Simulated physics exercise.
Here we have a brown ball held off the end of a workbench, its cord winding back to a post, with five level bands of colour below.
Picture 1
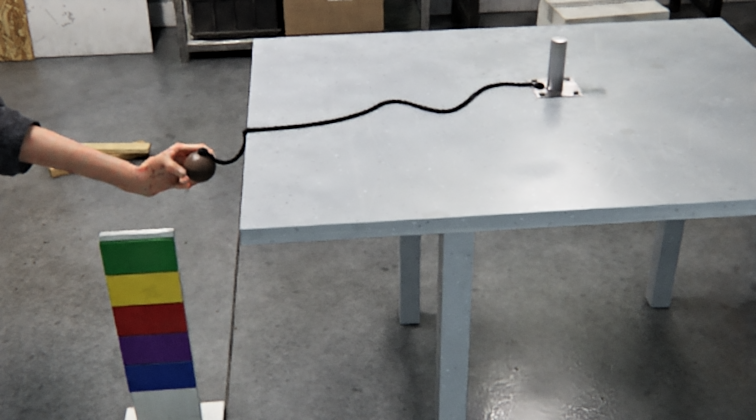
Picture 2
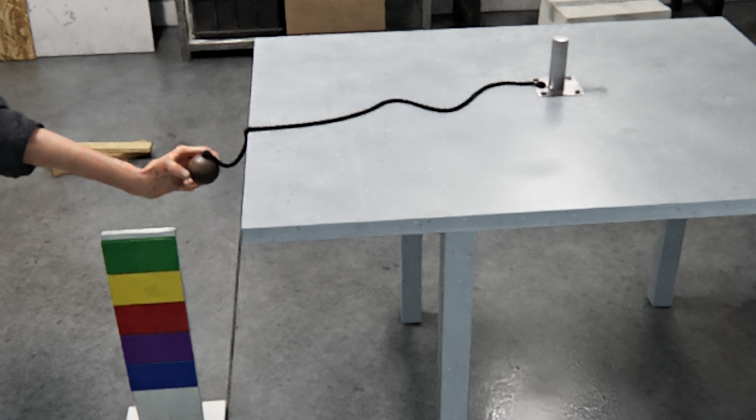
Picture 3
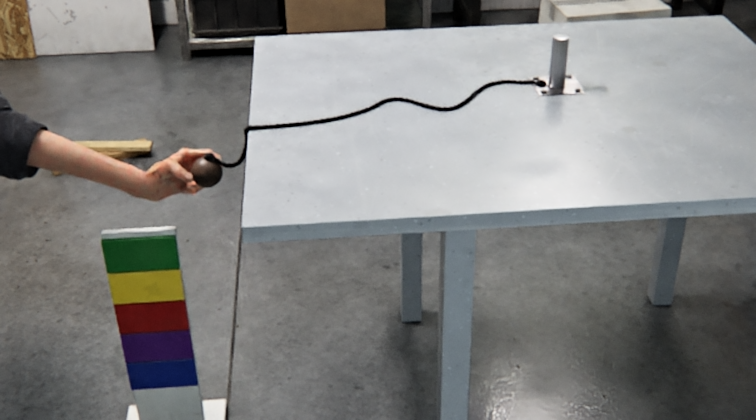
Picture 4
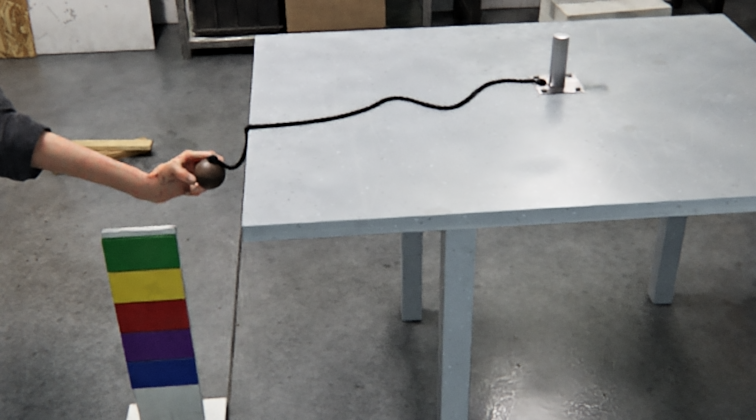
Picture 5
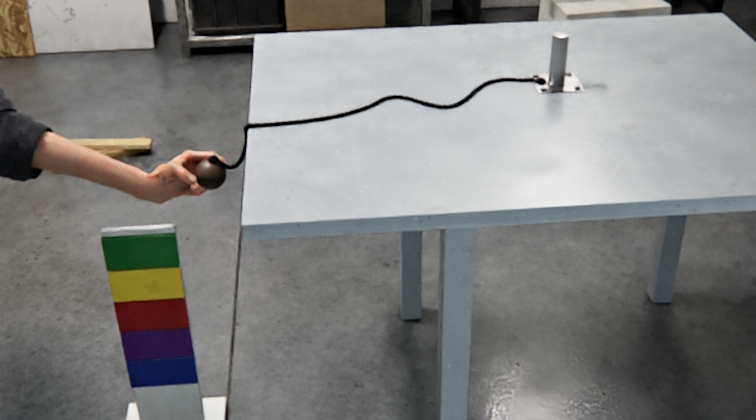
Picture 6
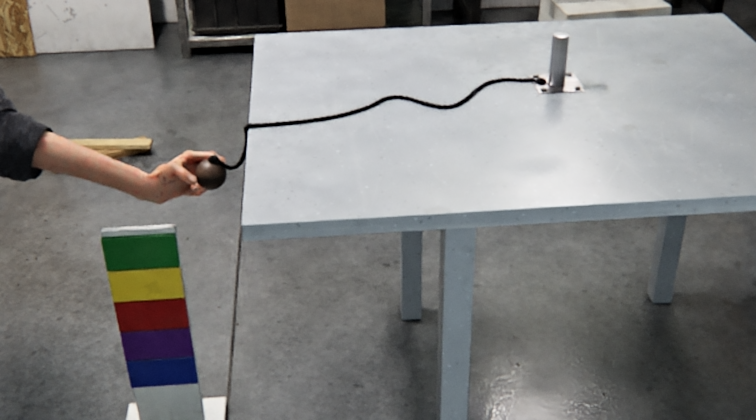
At first, a hand holds a brown ball just off the left end of a workbench, its black cord winding back to a post, with five coloured bands standing below. The hand and ball shift very slightly to the right, then stay almost still, while the cord keeps its wavy shape.
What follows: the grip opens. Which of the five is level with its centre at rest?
Its centre hangs level with the green band.
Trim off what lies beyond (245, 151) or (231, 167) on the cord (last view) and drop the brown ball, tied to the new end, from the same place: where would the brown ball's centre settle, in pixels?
Near (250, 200) and (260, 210).
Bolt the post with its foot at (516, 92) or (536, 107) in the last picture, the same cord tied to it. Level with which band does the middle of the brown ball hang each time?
One after the other, yellow; yellow.
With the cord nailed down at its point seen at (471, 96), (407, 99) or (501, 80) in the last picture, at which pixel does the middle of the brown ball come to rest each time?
Near (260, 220), (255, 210) and (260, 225).
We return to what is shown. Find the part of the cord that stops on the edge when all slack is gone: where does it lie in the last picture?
The one at (297, 123).
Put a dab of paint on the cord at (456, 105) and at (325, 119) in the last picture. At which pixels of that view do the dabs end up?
The first at (428, 96), the second at (277, 113).
Early on, ball near (273, 237); level with green.
Midway, ball near (250, 238); level with green.
Finally, ball near (261, 236); level with green. Its middle rests at the green band.
